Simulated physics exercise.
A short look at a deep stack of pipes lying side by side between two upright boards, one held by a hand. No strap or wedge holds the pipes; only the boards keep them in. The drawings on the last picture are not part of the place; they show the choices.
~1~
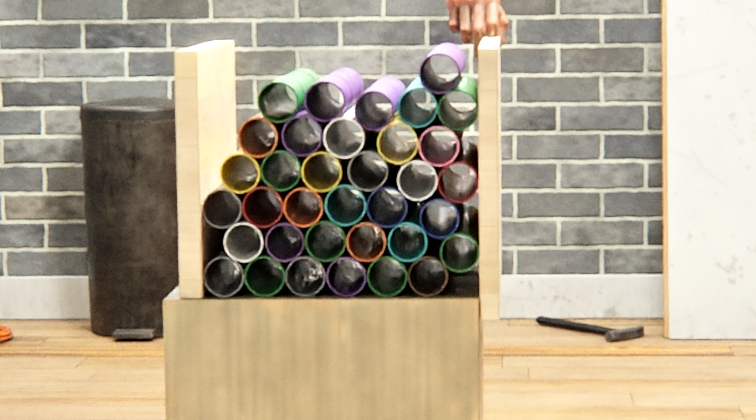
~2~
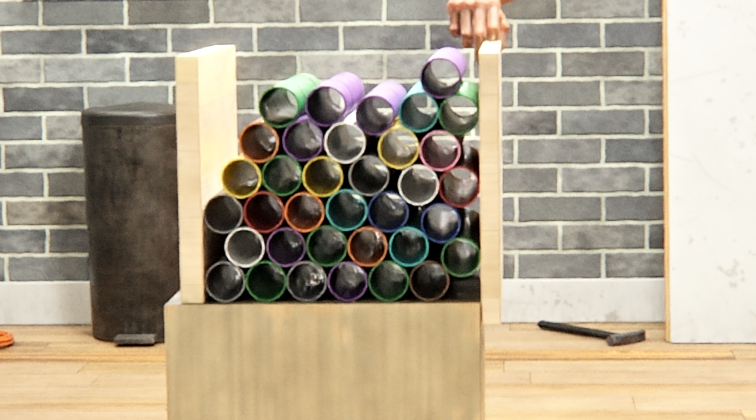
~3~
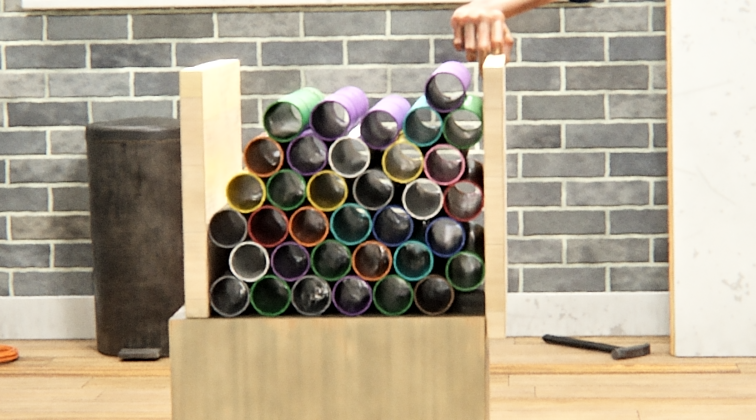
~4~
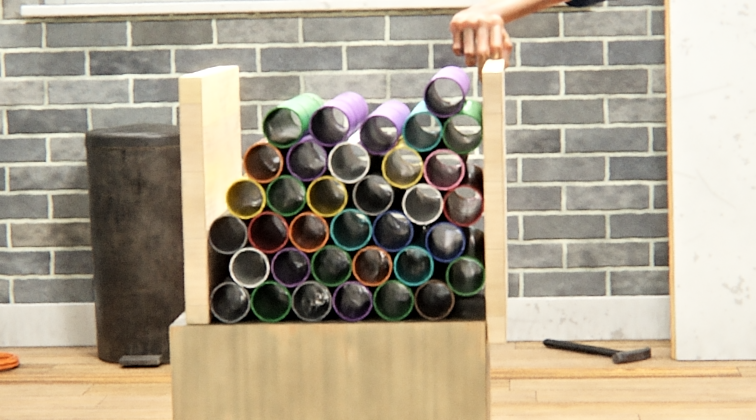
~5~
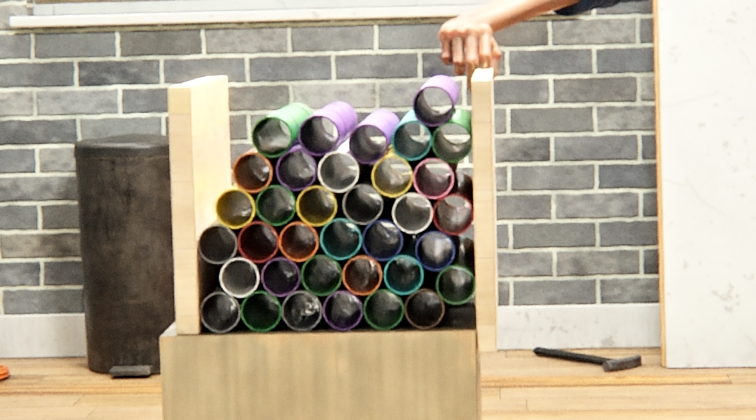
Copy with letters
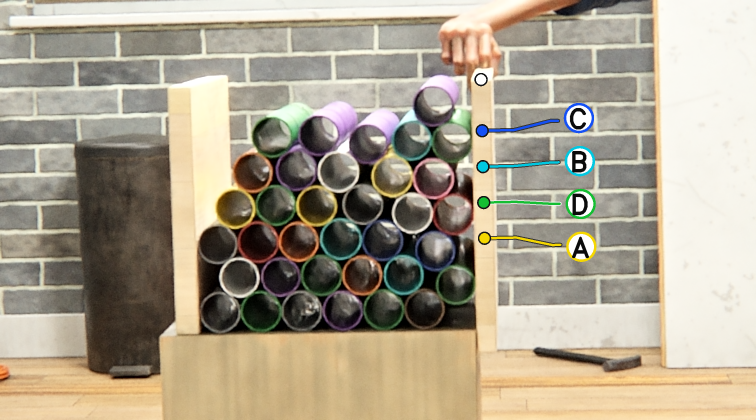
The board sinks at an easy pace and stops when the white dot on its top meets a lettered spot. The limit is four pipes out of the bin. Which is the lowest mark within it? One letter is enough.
Lower it to A and no more.
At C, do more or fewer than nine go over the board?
It loses fewer than nine.
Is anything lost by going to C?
No.
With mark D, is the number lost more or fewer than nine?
Fewer than nine.
On the marked copy, A at (485, 238); B at (483, 167); C at (482, 131); D at (484, 202); the white dot at (481, 80).
With A. Early on, top of the board (473, 150).
Further on, top of the board (474, 233).
At the end, top of the board (474, 237), two out over the board.
As for the rest, B none out over the board; C none out over the board; D two out over the board.
